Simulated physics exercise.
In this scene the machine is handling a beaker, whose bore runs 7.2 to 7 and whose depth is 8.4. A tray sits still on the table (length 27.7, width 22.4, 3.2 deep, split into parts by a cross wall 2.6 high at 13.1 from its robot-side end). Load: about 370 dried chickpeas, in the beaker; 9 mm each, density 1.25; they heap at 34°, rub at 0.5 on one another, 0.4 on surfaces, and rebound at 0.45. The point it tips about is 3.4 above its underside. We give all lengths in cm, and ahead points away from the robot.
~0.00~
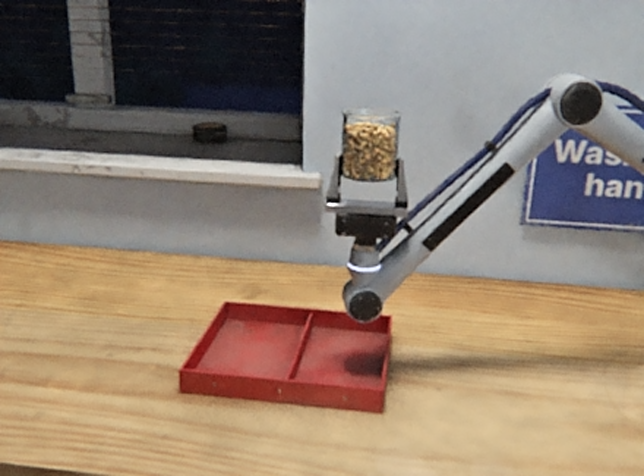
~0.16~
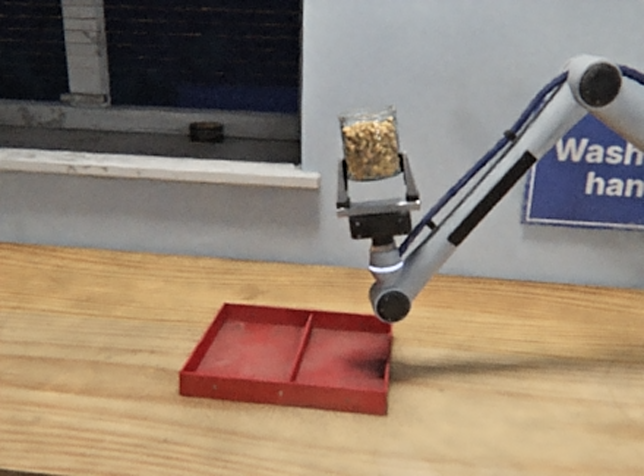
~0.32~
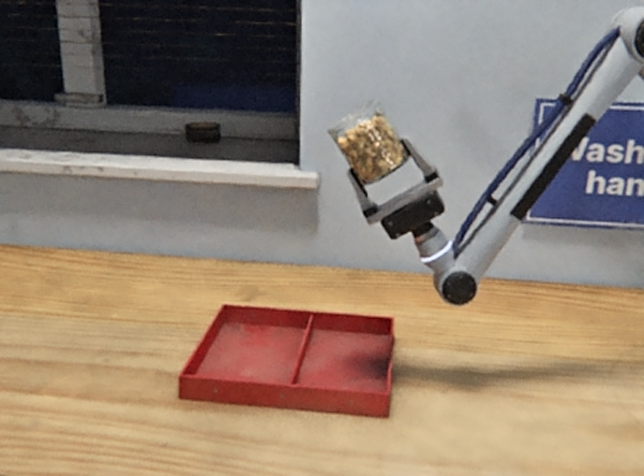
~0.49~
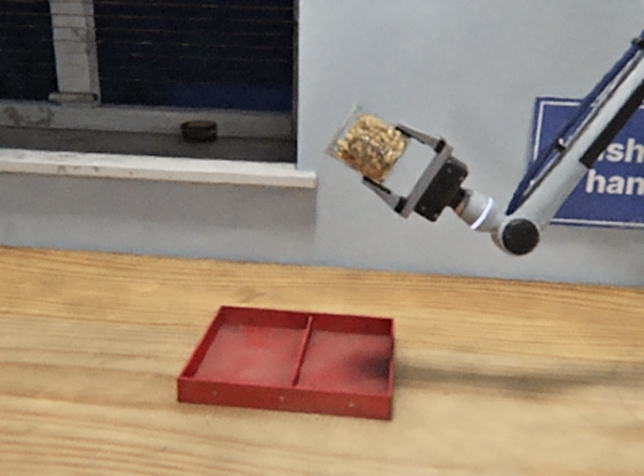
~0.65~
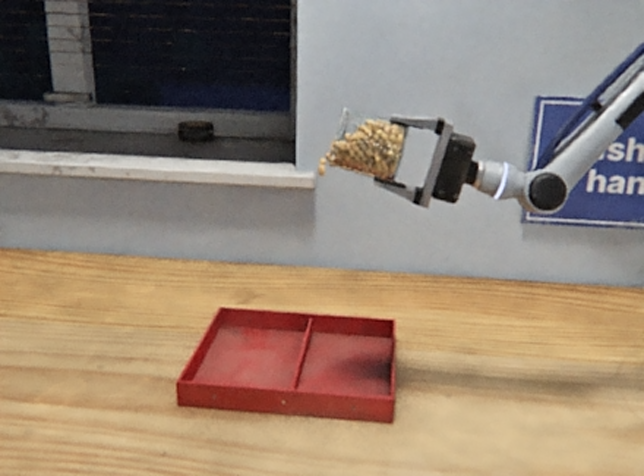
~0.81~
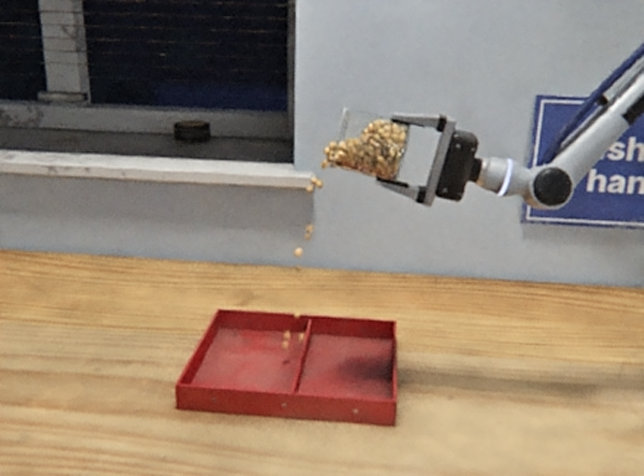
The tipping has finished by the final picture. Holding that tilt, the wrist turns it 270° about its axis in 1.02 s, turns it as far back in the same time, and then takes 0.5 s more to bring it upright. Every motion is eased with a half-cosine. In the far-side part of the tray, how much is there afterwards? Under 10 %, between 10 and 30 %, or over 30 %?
Over 30 %.
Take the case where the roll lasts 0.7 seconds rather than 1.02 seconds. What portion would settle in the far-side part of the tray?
Then roughly 30 %.
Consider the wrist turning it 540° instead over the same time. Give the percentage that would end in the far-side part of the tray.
Then about 40 per cent.
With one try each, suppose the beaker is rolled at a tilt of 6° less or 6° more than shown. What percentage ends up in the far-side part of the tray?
25 % and 45 %.
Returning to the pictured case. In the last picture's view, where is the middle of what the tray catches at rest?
I'd mark it about (255, 364) in the last picture.
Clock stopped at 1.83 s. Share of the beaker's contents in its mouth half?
Near 40 percent is in the half by the mouth.
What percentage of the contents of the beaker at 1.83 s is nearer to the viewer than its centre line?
Around 60 percent.
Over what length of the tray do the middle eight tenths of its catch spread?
16 cm, roughly.
After 1.83 s, tipped 79°, highest piece 36 above the table; 272 in the beaker, 76 in the far-side part, 6 in the robot-side part, 17 in flight or on a rim.
After 2.84 s, tipped 79°, highest piece 35 above the table; 216 in the beaker, 123 in the far-side part, 18 in the robot-side part, 14 in flight or on a rim.
After 3.55 s, upright, highest piece 36 above the table; 207 in the beaker, 141 in the far-side part, 23 in the robot-side part.
After 4.25 s, upright, highest piece 36 above the table; 207 in the beaker, 141 in the far-side part, 23 in the robot-side part.
In the end, 207 in the beaker, 141 in the far-side part, 23 in the robot-side part. That is 38 % in the far-side part of the tray.
